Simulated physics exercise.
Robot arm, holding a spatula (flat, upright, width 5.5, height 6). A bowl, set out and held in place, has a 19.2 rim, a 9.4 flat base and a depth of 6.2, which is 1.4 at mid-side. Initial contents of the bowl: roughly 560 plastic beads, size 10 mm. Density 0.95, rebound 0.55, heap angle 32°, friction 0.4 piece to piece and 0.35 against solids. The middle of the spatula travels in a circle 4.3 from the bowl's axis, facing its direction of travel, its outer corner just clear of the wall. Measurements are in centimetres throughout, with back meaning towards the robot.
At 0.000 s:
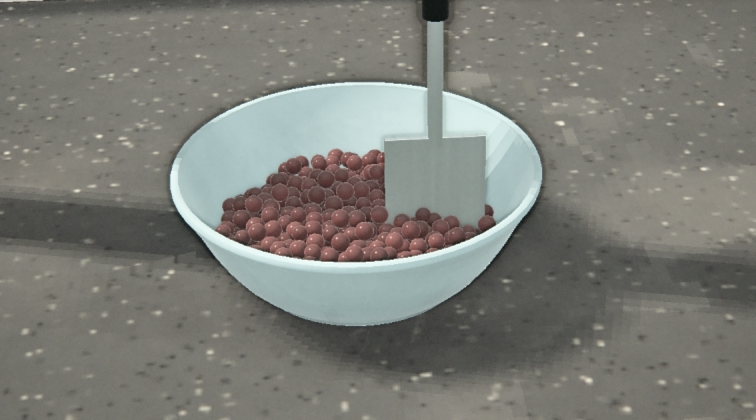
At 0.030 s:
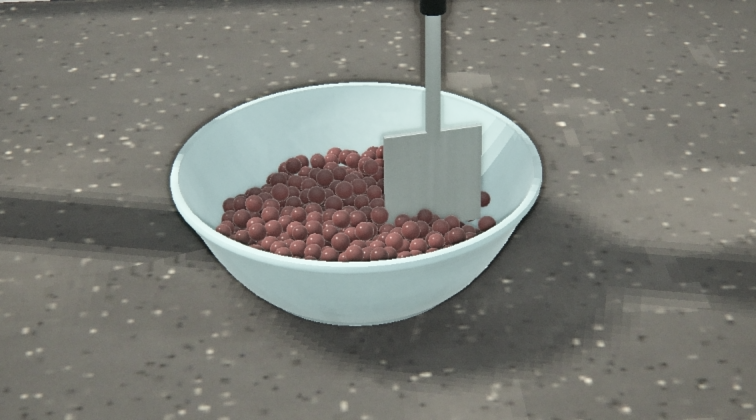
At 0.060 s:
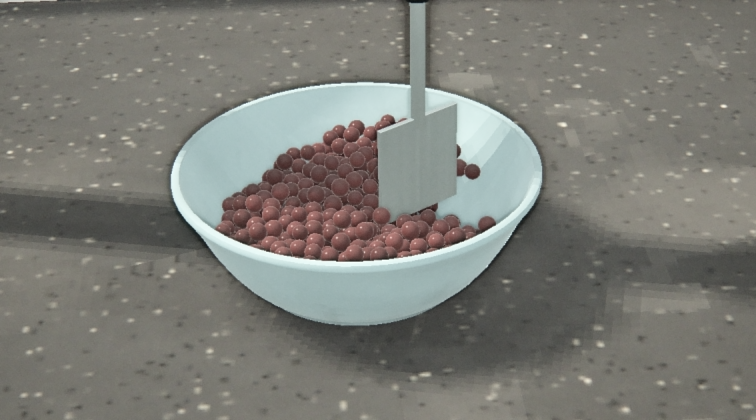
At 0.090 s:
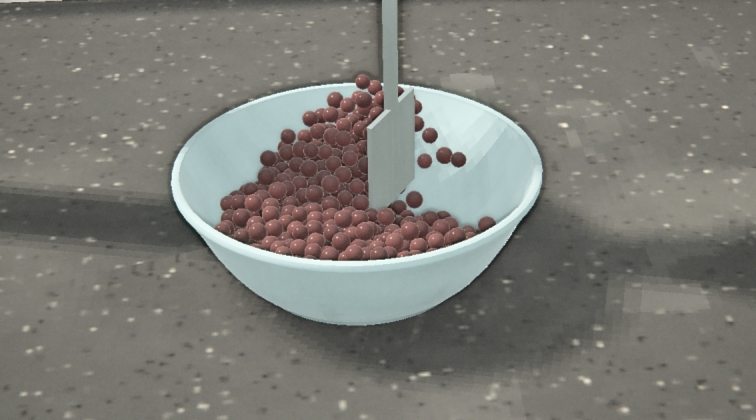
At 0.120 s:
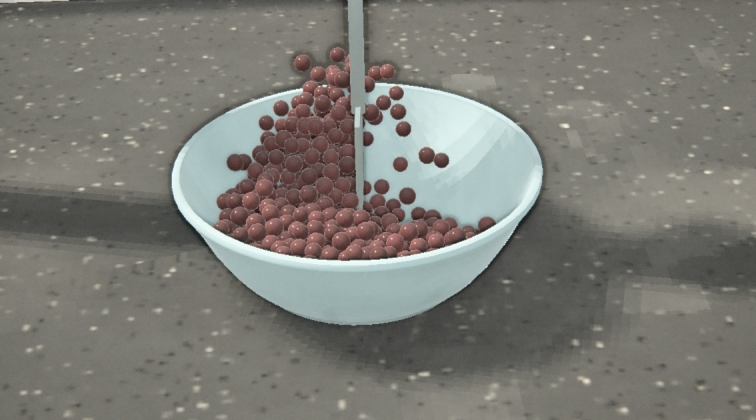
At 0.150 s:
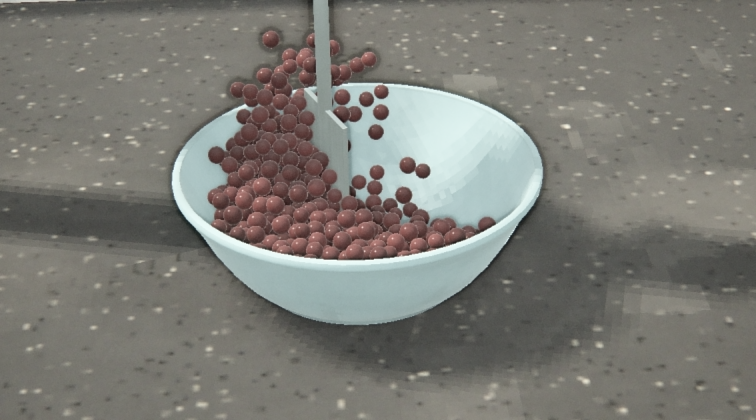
In a pale bowl, a spatula sweeps leftward, turning and pushing reddish beads up into the air.
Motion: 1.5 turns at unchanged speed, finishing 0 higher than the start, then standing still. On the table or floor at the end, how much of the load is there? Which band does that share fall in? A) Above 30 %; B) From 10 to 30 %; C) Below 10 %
Above 30 % (A).
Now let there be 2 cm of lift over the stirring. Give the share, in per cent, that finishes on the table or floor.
Near 25 in a hundred.
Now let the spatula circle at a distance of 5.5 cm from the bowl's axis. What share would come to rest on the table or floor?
Around 15 in a hundred.
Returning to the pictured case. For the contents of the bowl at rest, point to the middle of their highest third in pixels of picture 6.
It is centred near (292, 271).
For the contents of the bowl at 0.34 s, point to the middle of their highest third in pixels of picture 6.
Near (413, 238).
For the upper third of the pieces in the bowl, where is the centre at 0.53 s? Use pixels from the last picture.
(347, 123).
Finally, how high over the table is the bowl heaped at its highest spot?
The peak stands near 6.0 centimetres up.
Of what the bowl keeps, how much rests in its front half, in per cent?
60 %.
After 0.34 s, 276° round, highest piece 10 above the table; 440 in the bowl, 43 on the table or floor, 74 in flight or on the tool.
After 0.53 s, 81° round, highest piece 9 above the table; 352 in the bowl, 169 on the table or floor, 36 in flight or on the tool.
After 0.82 s, 180° round, highest piece 7 above the table; 306 in the bowl, 251 on the table or floor.
After 1.52 s, 180° round, highest piece 6 above the table; 306 in the bowl, 251 on the table or floor.
In the end, 306 in the bowl, 251 on the table or floor. That is 45 % on the table or floor.
